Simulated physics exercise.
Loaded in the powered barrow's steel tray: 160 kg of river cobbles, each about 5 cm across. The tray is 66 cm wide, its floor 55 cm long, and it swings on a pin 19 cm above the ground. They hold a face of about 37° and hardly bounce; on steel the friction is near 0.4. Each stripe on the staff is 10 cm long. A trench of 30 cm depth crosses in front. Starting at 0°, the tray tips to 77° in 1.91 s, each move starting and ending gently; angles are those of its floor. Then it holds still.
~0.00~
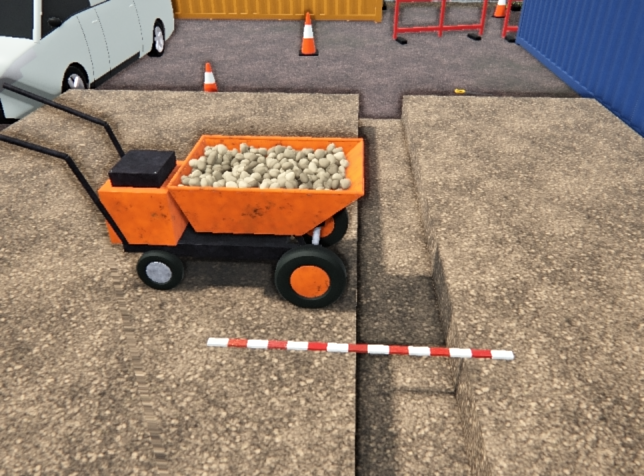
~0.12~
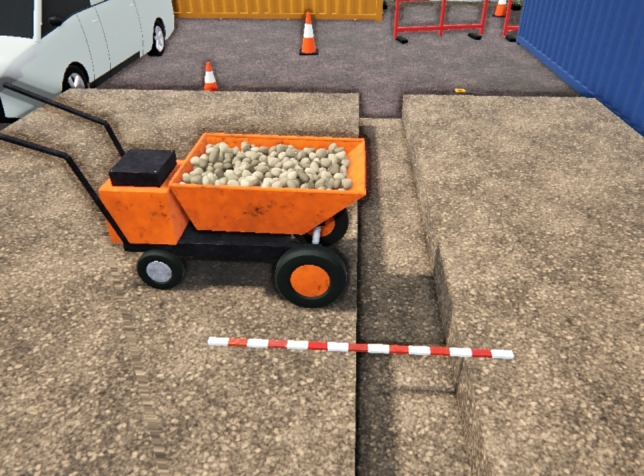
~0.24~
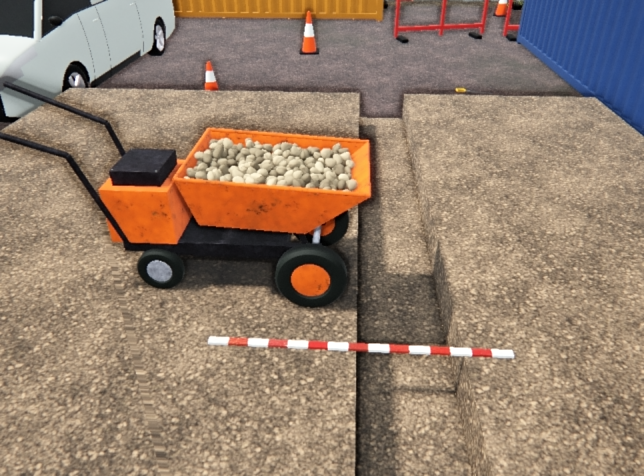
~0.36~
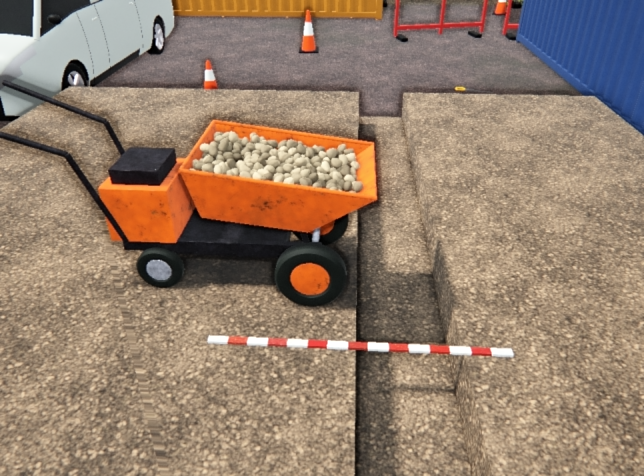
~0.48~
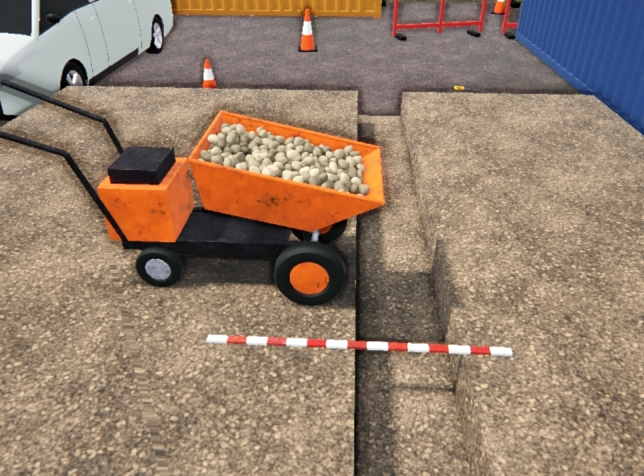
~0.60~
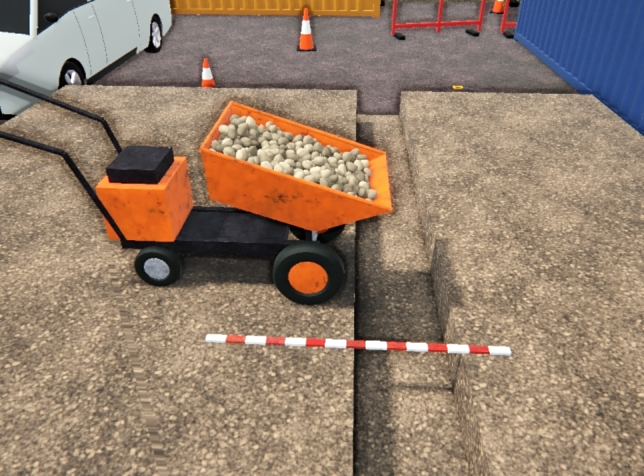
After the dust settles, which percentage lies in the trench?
Some 68 per cent of it.
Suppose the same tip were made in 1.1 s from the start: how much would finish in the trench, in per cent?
In that case some 65 per cent.
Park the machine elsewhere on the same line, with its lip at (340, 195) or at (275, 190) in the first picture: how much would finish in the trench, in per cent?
About 90 and 90 per cent.
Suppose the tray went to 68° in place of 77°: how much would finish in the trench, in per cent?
Then about 60 per cent.
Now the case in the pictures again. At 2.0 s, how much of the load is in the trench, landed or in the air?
About 55 per cent by then.
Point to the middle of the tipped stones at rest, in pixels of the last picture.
Their middle is at about (427, 301).
After 1.4 s the floor is at 65°; 93 % in the tray, 7 % in the trench; the foremost stones are at (448, 276).
After 2.0 s the floor is at 77°; 13 % in the tray, 56 % in the trench, 32 % past the trench; the foremost stones are at (556, 284).
After 2.4 s the floor is at 77°; 0 % in the tray, 68 % in the trench, 32 % past the trench; the foremost stones are at (595, 294).
After 4.3 s the floor is at 77°; 0 % in the tray, 68 % in the trench, 32 % past the trench; the foremost stones are at (601, 295).
